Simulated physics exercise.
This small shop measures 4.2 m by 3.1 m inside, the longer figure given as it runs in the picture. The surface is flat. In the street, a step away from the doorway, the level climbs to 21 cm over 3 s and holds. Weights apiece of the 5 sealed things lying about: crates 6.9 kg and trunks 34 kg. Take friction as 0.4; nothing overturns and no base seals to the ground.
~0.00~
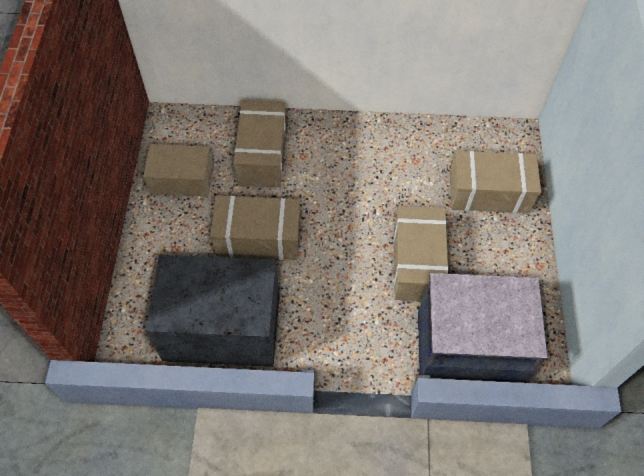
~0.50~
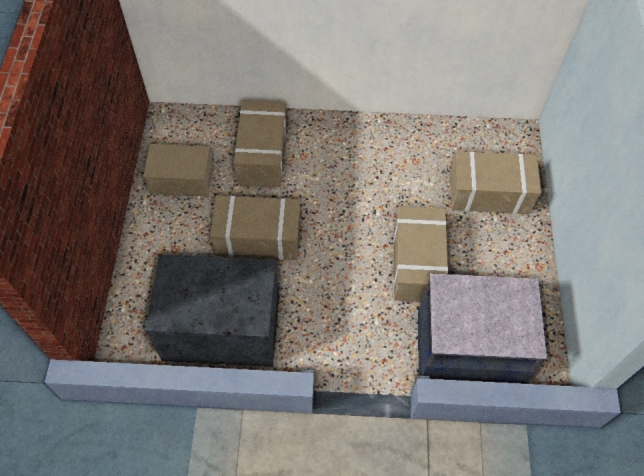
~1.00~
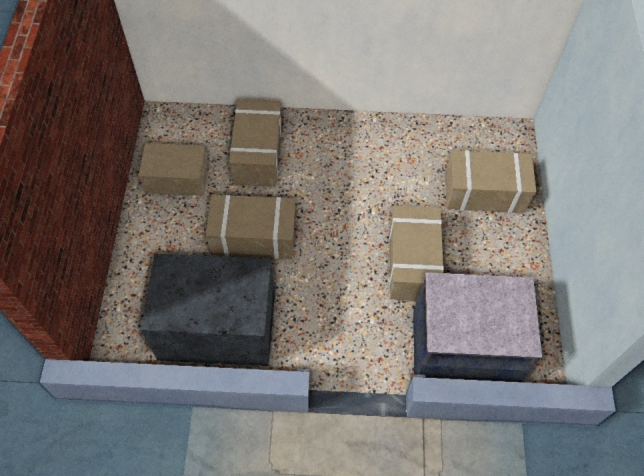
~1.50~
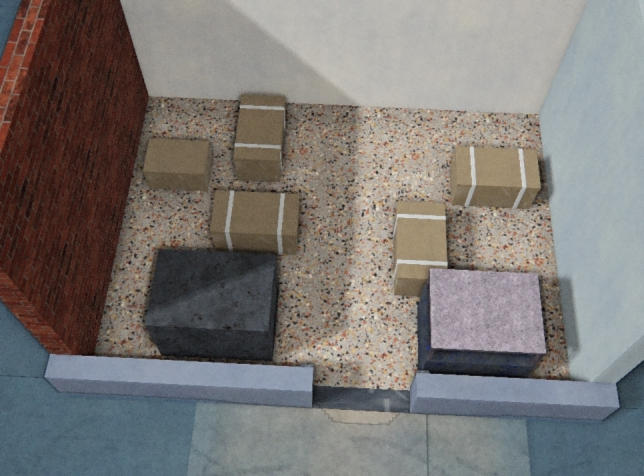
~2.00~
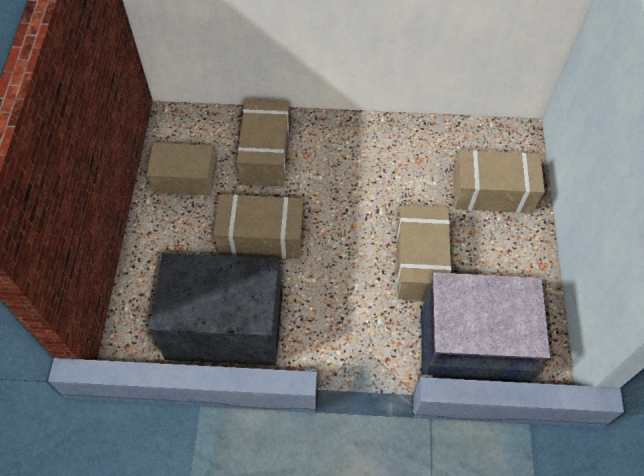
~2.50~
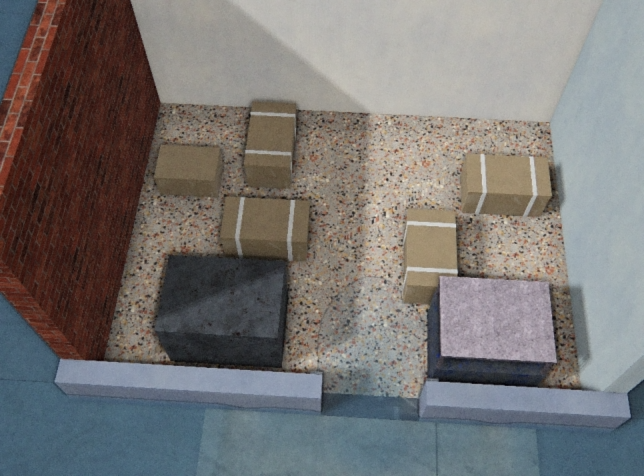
Small walled shop holding still boxes and blocks as bluish water spreads over the paving outside, covering the pale path and doorway.
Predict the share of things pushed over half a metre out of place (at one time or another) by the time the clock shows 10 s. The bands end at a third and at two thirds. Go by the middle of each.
That comes to under a third.
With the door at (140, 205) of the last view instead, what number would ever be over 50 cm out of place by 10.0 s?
Then 3.
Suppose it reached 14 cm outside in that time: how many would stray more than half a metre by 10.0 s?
Then 0.
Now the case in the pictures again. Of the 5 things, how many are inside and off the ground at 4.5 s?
0 of them.
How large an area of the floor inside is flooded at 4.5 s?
About 6.0 m2.
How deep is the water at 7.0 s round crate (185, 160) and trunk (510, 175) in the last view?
About 3 and 5 cm.
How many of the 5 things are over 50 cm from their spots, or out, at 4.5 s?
I count 0.
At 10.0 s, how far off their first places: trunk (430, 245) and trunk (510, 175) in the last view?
In that order: 20 cm, 40 cm.
After 3.5 s 0 of 5 are over 50 cm from their spots; 0 afloat.
After 4.5 s 0 of 5 are over 50 cm from their spots; 0 afloat.
After 7.0 s 0 of 5 are over 50 cm from their spots; 0 afloat.
After 10.0 s 0 of 5 are over 50 cm from their spots, and 0 have been at some point; 1 afloat.
